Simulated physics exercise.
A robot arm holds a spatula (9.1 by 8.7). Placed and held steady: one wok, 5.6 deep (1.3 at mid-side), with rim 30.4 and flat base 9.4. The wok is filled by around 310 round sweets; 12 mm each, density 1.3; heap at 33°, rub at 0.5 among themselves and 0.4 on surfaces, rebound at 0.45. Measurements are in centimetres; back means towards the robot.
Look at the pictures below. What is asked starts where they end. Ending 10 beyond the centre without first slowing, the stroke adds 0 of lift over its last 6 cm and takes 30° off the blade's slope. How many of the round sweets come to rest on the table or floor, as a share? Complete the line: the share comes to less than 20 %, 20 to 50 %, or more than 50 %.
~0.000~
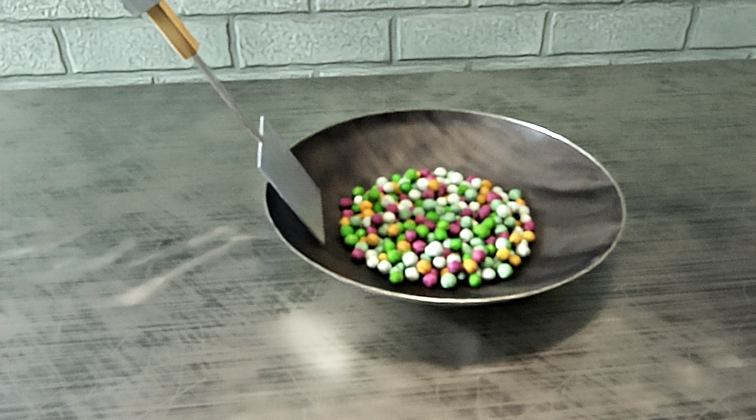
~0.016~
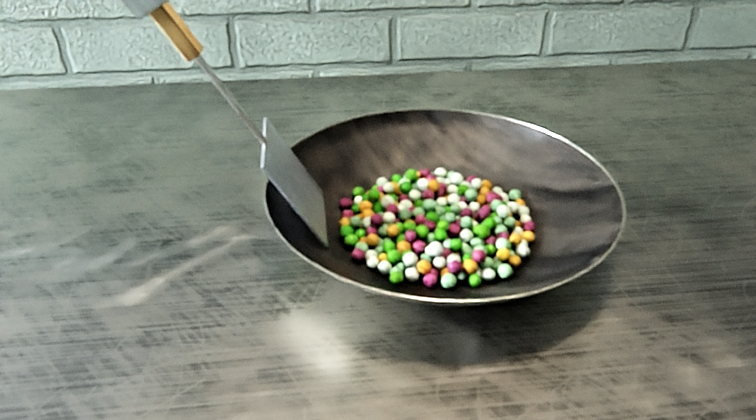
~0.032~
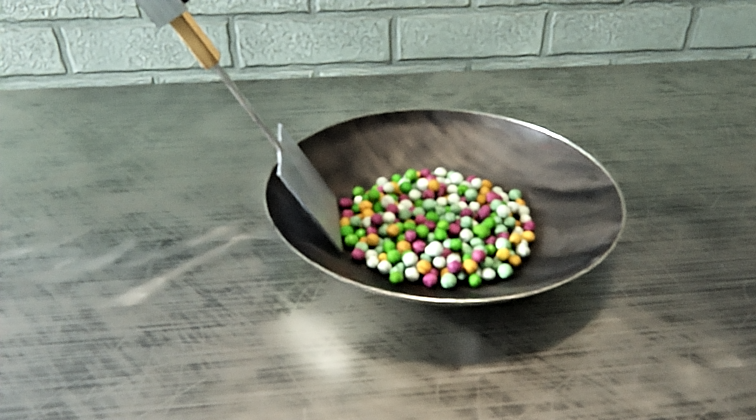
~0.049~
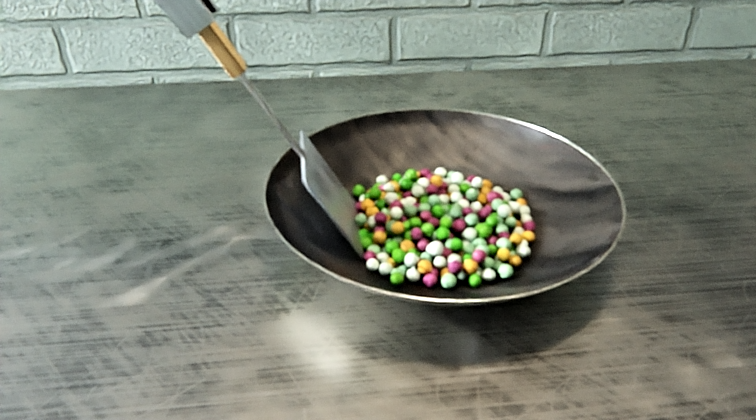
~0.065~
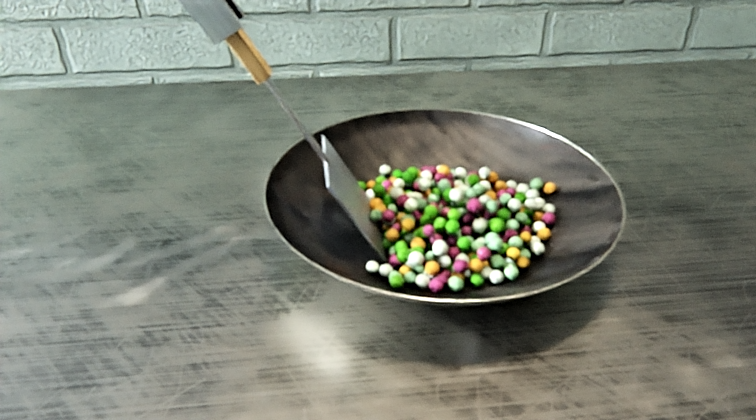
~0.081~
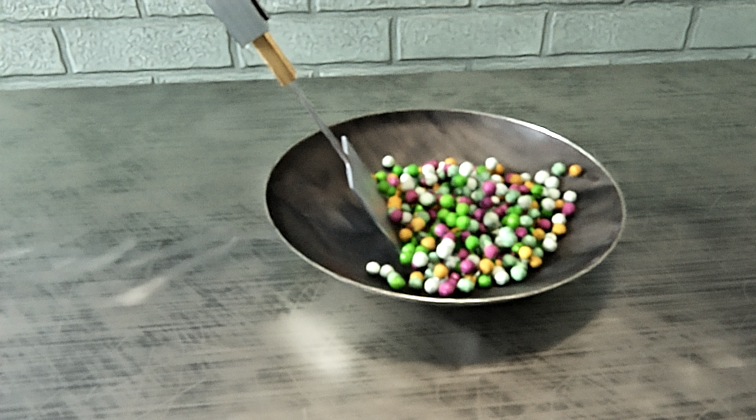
The share comes to 20 to 50 %.
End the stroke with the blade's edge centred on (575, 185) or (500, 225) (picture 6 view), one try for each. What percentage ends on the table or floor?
About 50 and 5 per cent.
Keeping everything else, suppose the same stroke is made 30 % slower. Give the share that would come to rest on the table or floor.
It would be roughly 15 percent.
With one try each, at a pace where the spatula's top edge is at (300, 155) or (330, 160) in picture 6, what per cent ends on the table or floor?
10 % and 25 %.
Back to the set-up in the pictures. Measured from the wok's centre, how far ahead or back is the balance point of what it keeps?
About 5.5 centimetres ahead.
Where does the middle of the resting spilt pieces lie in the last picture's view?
(702, 200), roughly.
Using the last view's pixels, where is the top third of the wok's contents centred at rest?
I'd put it close to (555, 193).
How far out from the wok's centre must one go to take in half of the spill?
Roughly 30 centimetres.
By 0.12 s, sloping 60°, highest piece 12 above the table; 306 in the wok, 3 on the blade or in flight.
By 0.16 s, sloping 52°, highest piece 15 above the table; 302 in the wok, 7 on the blade or in flight.
By 0.38 s, sloping 30°, highest piece 7 above the table; 221 in the wok, 77 on the table or floor, 11 on the blade or in flight.
By 1.43 s, sloping 30°, highest piece 6 above the table; 220 in the wok, 89 on the table or floor.
Final count, 220 in the wok, 89 on the table or floor. That is 29 % on the table or floor.
